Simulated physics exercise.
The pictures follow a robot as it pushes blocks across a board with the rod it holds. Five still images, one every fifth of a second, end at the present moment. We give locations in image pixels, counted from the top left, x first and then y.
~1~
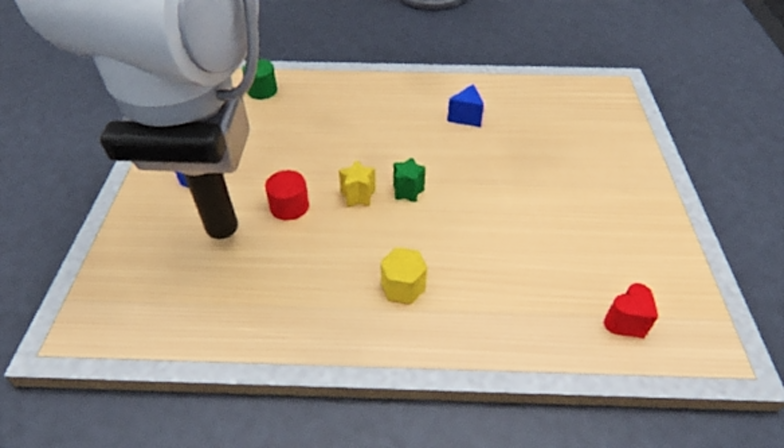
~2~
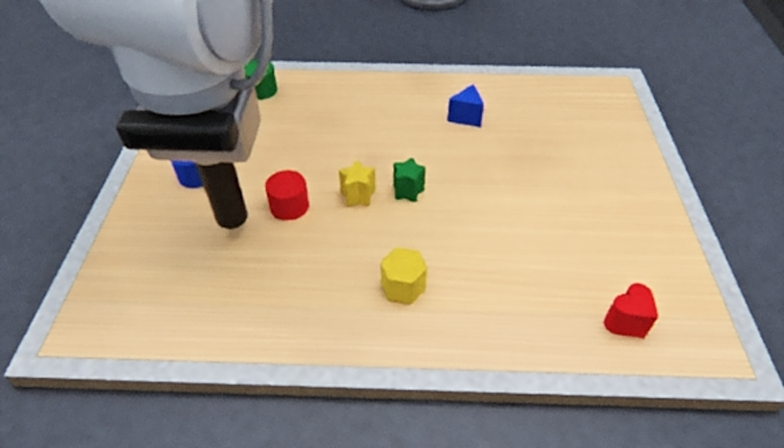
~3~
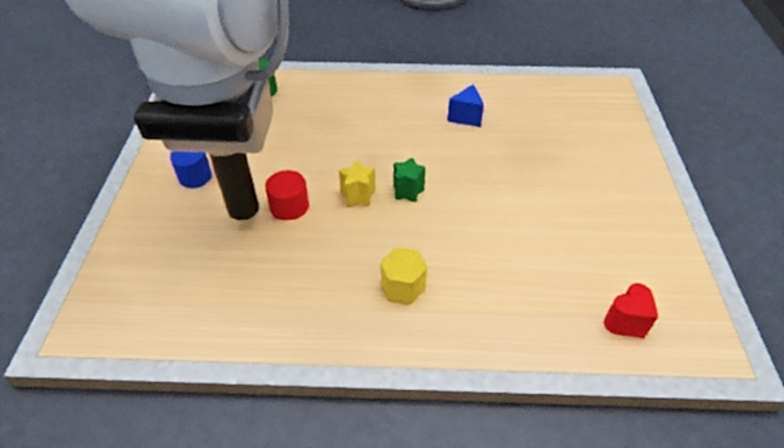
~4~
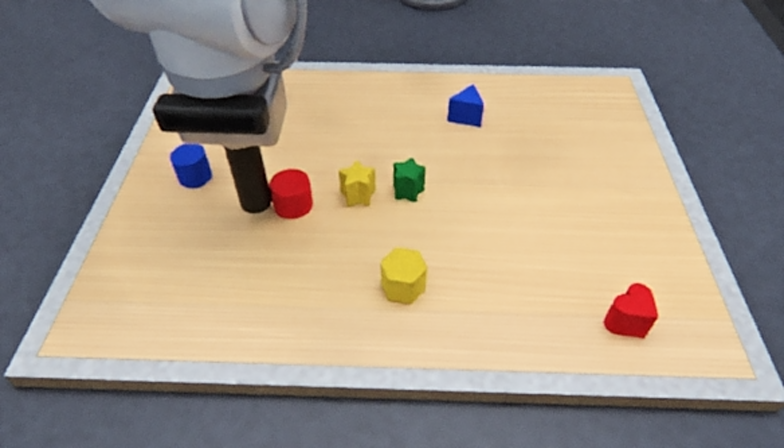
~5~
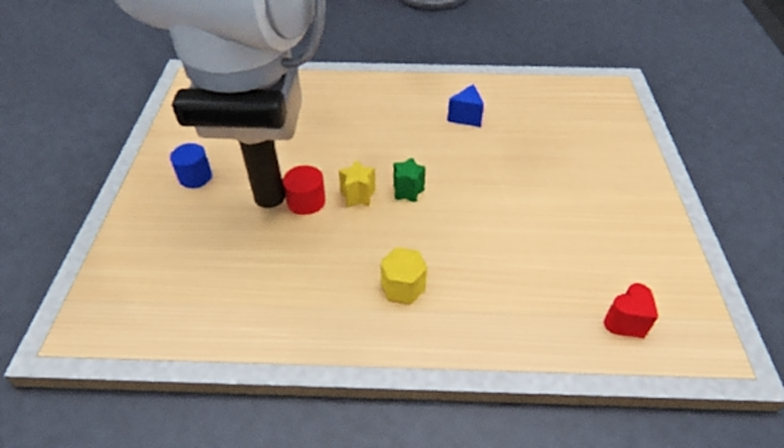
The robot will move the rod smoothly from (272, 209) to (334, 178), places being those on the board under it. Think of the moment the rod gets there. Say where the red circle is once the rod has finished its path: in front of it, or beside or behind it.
It is still ahead of the rod.
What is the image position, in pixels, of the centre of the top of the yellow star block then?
I think it will end close to (388, 174).
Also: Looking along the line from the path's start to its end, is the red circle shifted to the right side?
Yes, that is how it ends up.
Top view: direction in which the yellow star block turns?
In a top view, it turns clockwise.
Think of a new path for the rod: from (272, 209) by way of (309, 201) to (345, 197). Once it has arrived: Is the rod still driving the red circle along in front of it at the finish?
That would be a yes.
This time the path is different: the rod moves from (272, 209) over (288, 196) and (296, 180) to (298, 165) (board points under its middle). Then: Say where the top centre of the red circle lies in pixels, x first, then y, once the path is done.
For the centre of its top, I'd go with (325, 167).
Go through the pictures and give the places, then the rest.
In the first frame, rod's lower end at (222, 227); red circle at (285, 183); yellow star block at (357, 173); green star block at (409, 168).
In the second frame, rod at (232, 218); blocks still.
In the third frame, rod at (244, 209); blocks still.
In the fourth frame, rod at (256, 203); red circle at (289, 182).
In the fifth frame, rod at (270, 197); red circle at (303, 178); yellow star block at (357, 173); green star block at (409, 168).
What follows on the original path. Halfway along, rod at (302, 181); red circle at (336, 166); yellow star block at (368, 171), turned 35° clockwise.
At the end, rod at (333, 166); red circle at (366, 158); yellow star block at (388, 174), turned 70° clockwise; green star block at (417, 169).
